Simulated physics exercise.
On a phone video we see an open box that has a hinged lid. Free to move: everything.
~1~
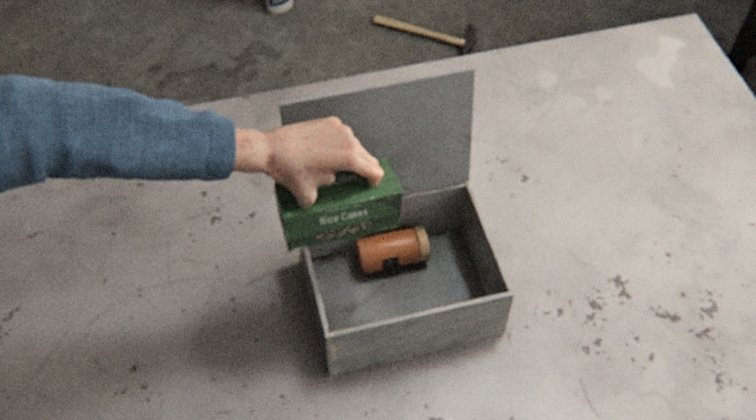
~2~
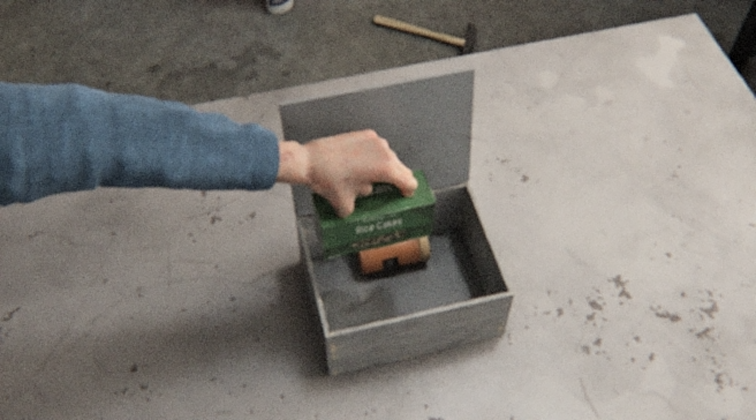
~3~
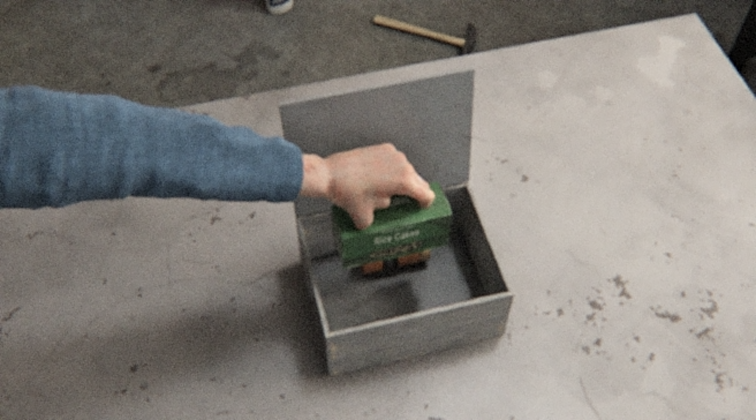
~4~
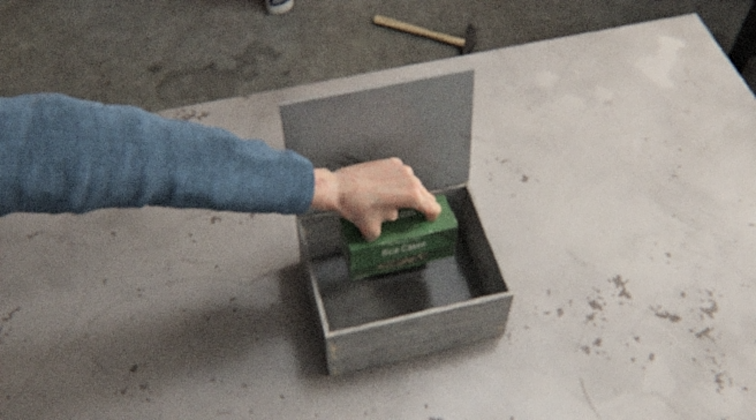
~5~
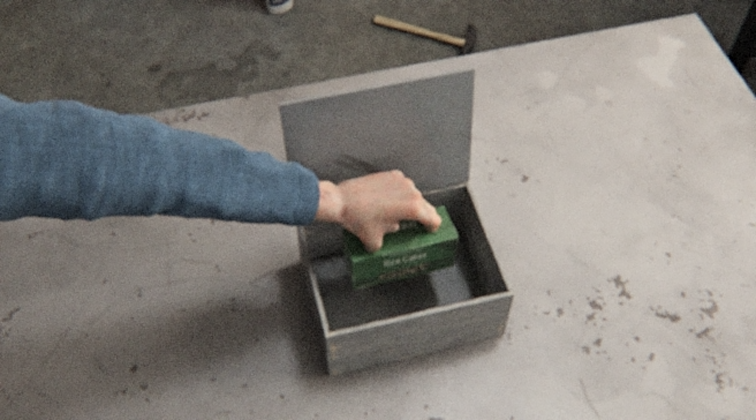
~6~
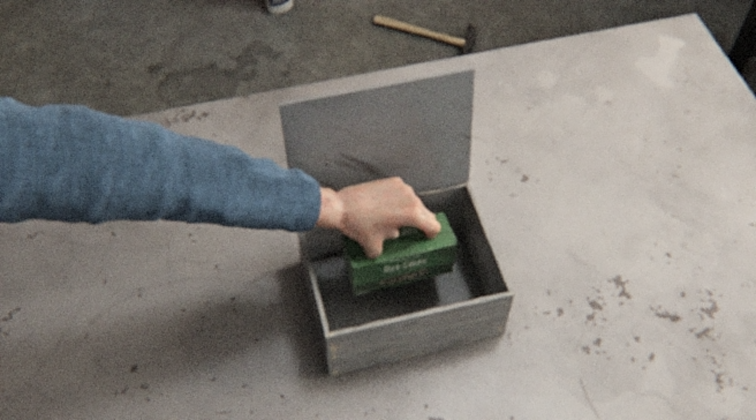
A hand lowers a green carton into an open gray box, covering an orange shaker.
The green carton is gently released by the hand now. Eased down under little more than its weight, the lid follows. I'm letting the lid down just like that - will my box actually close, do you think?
Yes, it will close.
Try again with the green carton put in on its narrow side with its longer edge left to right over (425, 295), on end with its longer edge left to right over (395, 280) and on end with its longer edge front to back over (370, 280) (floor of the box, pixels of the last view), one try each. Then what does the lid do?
First try: It comes fully down; second try: It gets propped open; third try: It gets propped open.
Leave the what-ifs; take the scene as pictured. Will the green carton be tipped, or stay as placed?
Observation: The green carton keeps the set orientation.
Then, 0.40 s on from there, green carton shifted a little near (403, 286).
Then, 1.40 s on from there, lid 74° above the rim; green carton shifted a little near (404, 288).
Then, 1.70 s on from there, lid 46° above the rim; green carton shifted a little near (404, 288).
Then, 2.00 s on from there, lid 5° above the rim; green carton shifted a little near (404, 288).
In the end, lid shut; moved from the start, green carton; orange shaker unmoved. At the end, from the last picture's camera, green carton near (404, 288).
